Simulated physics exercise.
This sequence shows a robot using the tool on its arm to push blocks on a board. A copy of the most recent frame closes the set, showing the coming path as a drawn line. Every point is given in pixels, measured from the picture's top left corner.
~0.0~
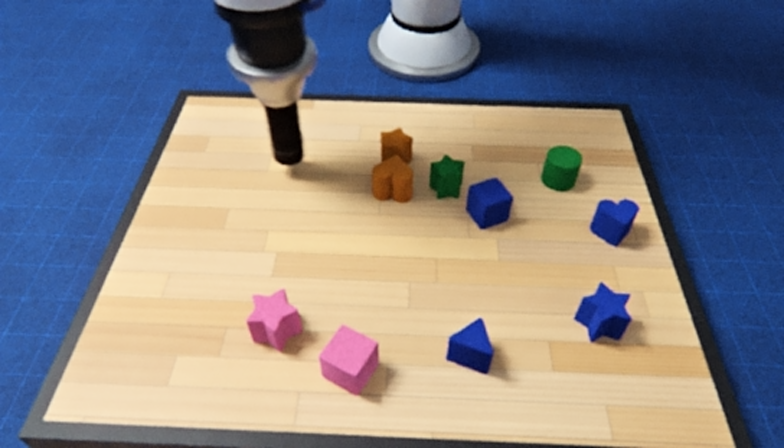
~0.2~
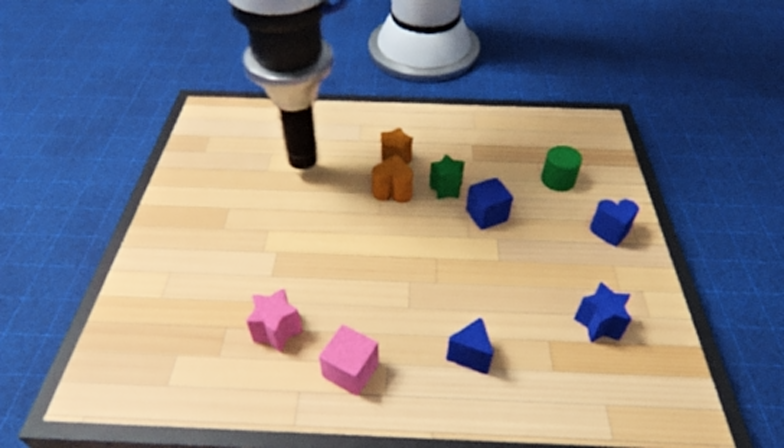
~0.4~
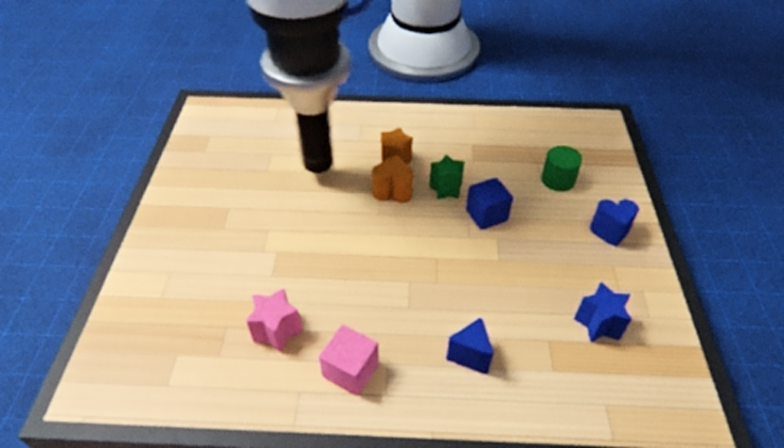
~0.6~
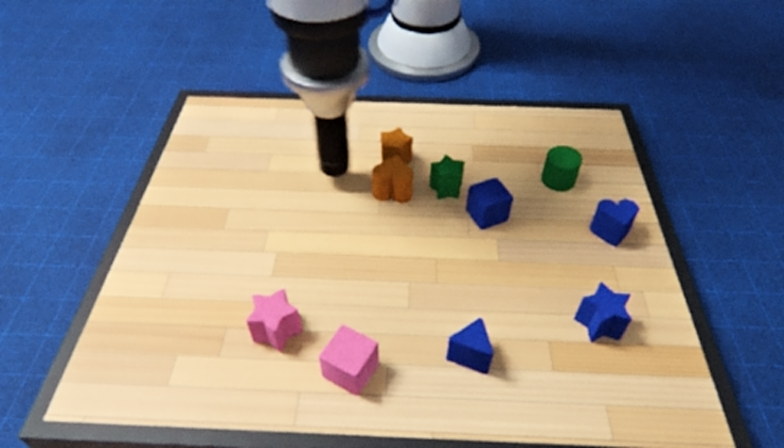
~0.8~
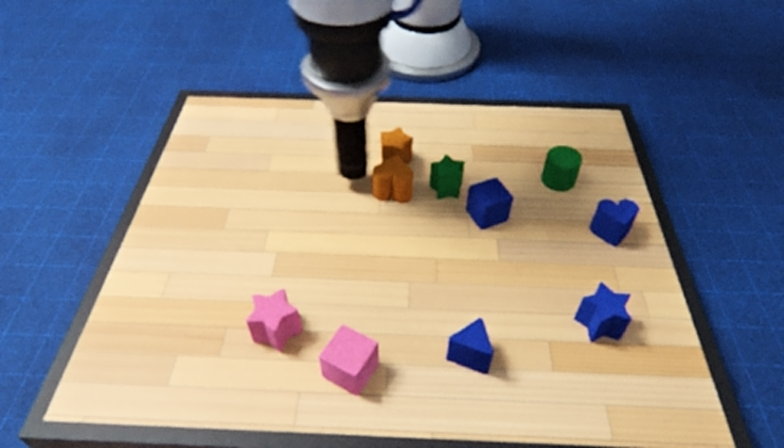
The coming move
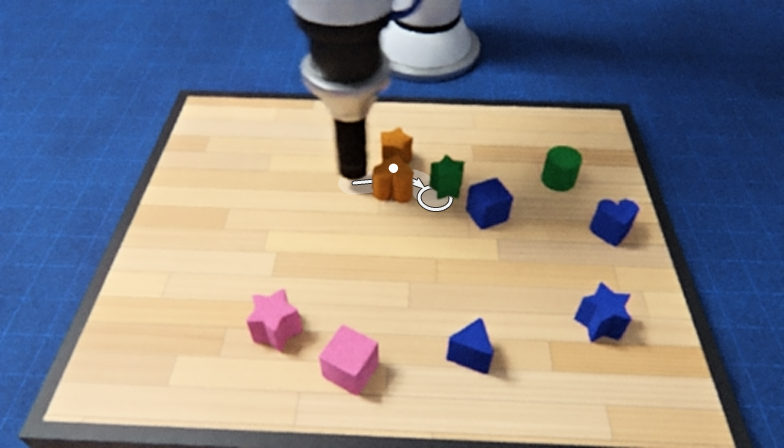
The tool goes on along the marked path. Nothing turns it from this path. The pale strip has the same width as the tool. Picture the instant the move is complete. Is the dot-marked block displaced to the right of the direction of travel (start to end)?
My answer is yes.
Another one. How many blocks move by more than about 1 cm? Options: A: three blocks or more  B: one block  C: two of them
I choose C.
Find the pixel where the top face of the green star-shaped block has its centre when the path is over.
I'd expect the centre of its top face to be at (467, 171).
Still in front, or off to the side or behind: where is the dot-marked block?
When the path ends, it will sit ahead of the tool.
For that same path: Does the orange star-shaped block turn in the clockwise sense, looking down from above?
No
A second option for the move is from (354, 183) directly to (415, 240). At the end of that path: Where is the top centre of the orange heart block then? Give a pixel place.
I'd expect the centre of its top face to be at (416, 177).
The drawn path runs from (354, 183) through (384, 180) and (414, 181) to (435, 198); the dot is on the orange heart block.
What follows on the original path. One third of the way, tool at (384, 167); orange heart block at (407, 172).
Two thirds of the way, tool at (415, 168); orange heart block at (423, 179), turned 30° clockwise; orange star-shaped block at (400, 136), turned 20° anticlockwise.
At the end, tool at (436, 185); orange heart block at (436, 198), turned 50° clockwise; orange star-shaped block at (400, 136), turned 20° anticlockwise; green star-shaped block at (467, 171), turned 55° anticlockwise; blue square not moved.
